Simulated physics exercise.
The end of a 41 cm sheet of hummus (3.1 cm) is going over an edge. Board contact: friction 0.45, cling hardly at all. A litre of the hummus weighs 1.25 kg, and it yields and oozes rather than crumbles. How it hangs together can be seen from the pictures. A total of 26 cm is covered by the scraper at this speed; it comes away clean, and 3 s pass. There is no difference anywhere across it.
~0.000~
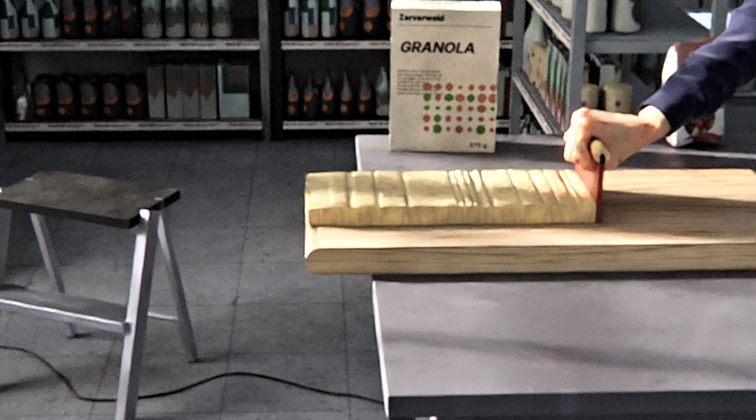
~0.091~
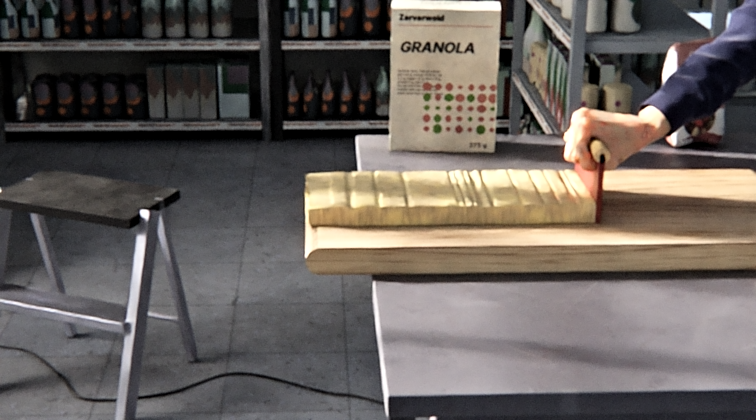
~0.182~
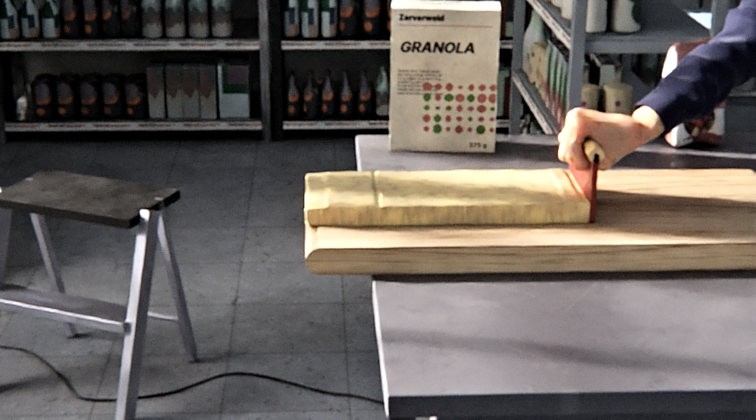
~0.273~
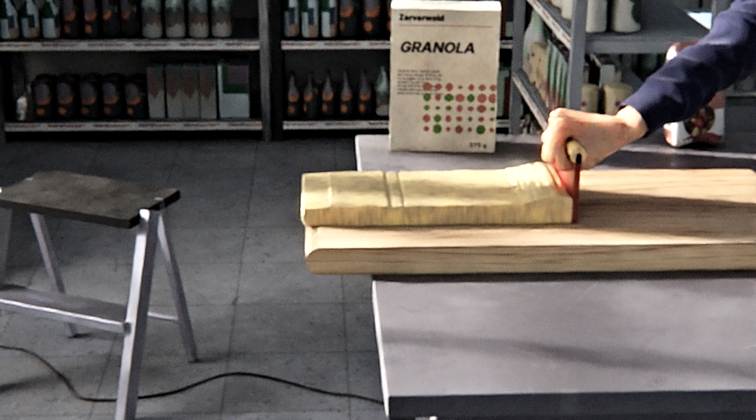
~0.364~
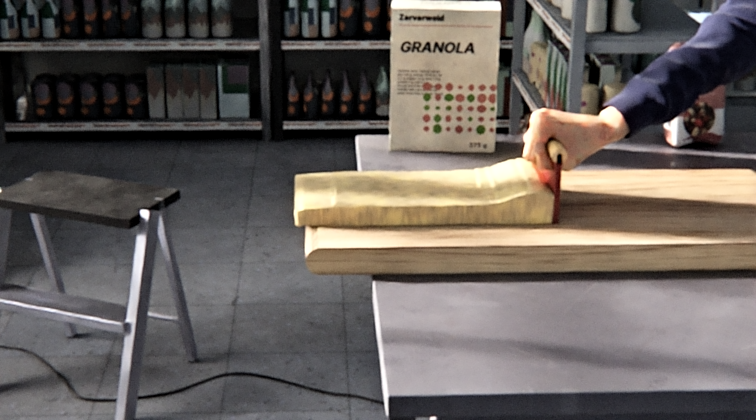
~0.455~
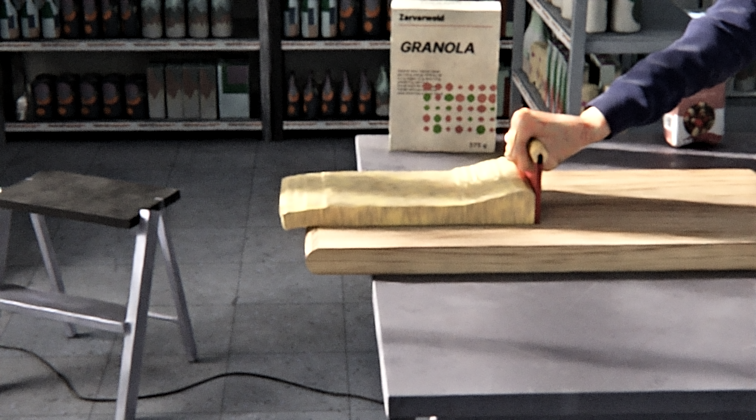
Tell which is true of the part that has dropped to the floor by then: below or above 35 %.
It comes out above.
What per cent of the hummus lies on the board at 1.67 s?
Roughly 45 percent.
After 0.82 s, 64 % lies on the board and 0 % has fallen.
After 1.25 s, 47 % lies on the board and 25 % has fallen.
After 1.67 s, 47 % lies on the board and 50 % has fallen.
After 2.10 s, 47 % lies on the board and 50 % has fallen.
After 4.10 s, at the end, 47 % lies on the board and 50 % has fallen.
